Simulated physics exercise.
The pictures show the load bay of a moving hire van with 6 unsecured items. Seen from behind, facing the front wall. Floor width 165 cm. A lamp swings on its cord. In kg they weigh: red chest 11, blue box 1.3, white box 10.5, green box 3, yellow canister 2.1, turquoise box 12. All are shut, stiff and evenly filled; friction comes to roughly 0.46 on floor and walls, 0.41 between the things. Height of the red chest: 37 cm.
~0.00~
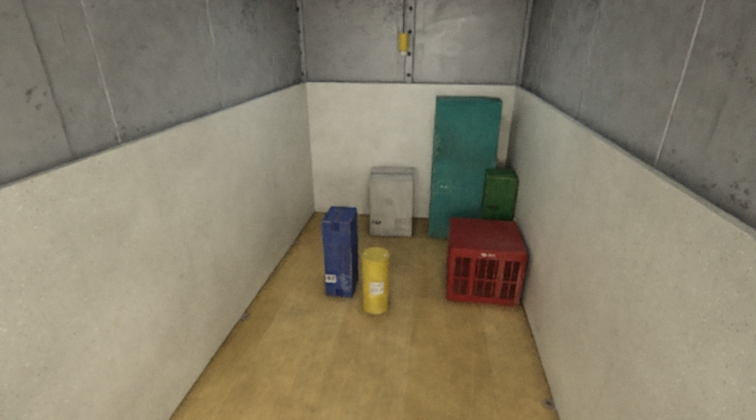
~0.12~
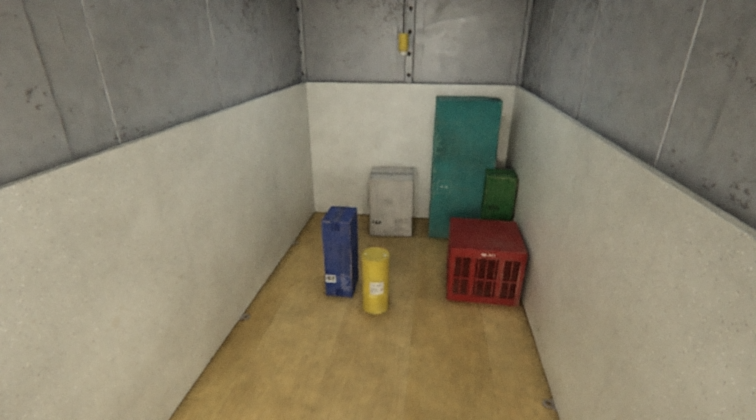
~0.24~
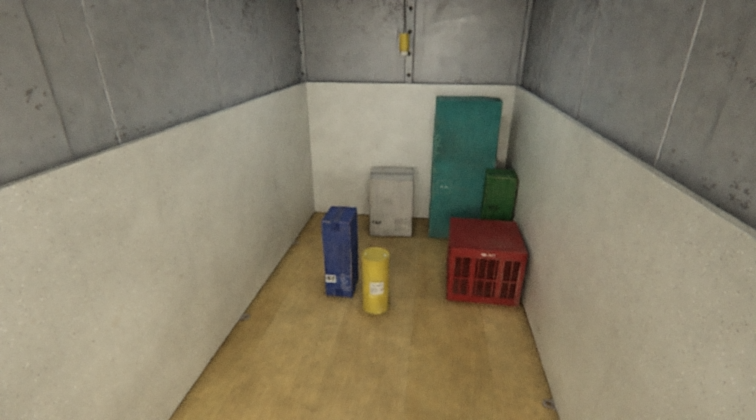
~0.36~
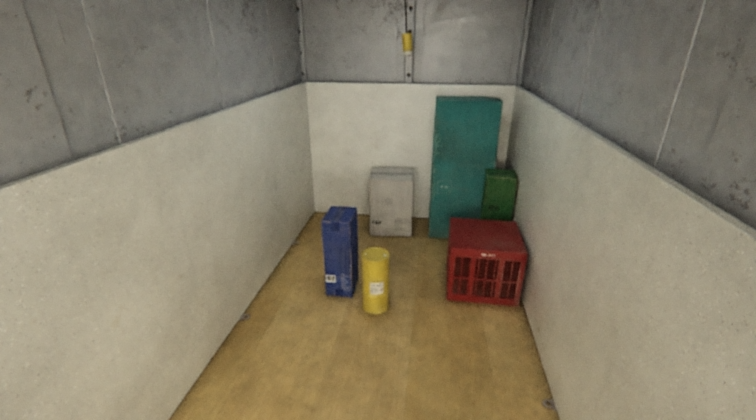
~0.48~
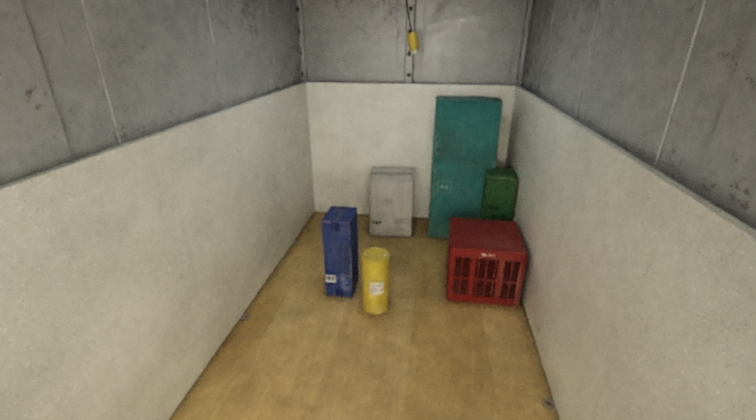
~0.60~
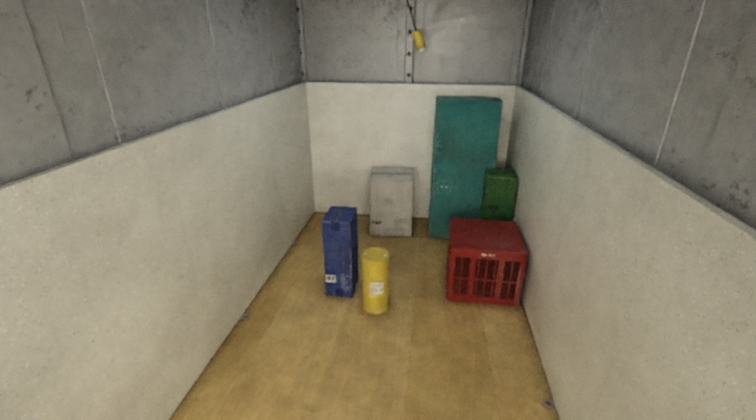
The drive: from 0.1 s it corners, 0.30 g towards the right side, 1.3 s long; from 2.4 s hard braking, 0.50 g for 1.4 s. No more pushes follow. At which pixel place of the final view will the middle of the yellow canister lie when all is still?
The yellow canister comes to rest near (389, 239).
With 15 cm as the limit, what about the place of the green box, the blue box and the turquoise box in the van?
The green box holds its spot; the blue box ends elsewhere; the turquoise box keeps its place.
Around 3.00 s, load feels 0.50 g forwards; yellow canister at 11° to upright near (376, 276); blue box at 8° to upright; green box at 7° to upright.
Around 3.30 s, load feels 0.50 g forwards; yellow canister on its side near (381, 267); blue box at 51° to upright; green box at 7° to upright.
Around 3.50 s, load feels 0.50 g forwards; yellow canister on its side near (385, 256); blue box on its side; red chest shifted 17 cm.
Around 3.70 s, load feels 0.20 g forwards; yellow canister on its side near (388, 244); blue box on its side; red chest shifted 24 cm.
Finally (5.3 s), on their side or leaning hard in the van, blue box and yellow canister; not toppled but over 15 cm from the start, red chest; the other 3 still in place (within 15 cm). In the last view, yellow canister near (389, 239).
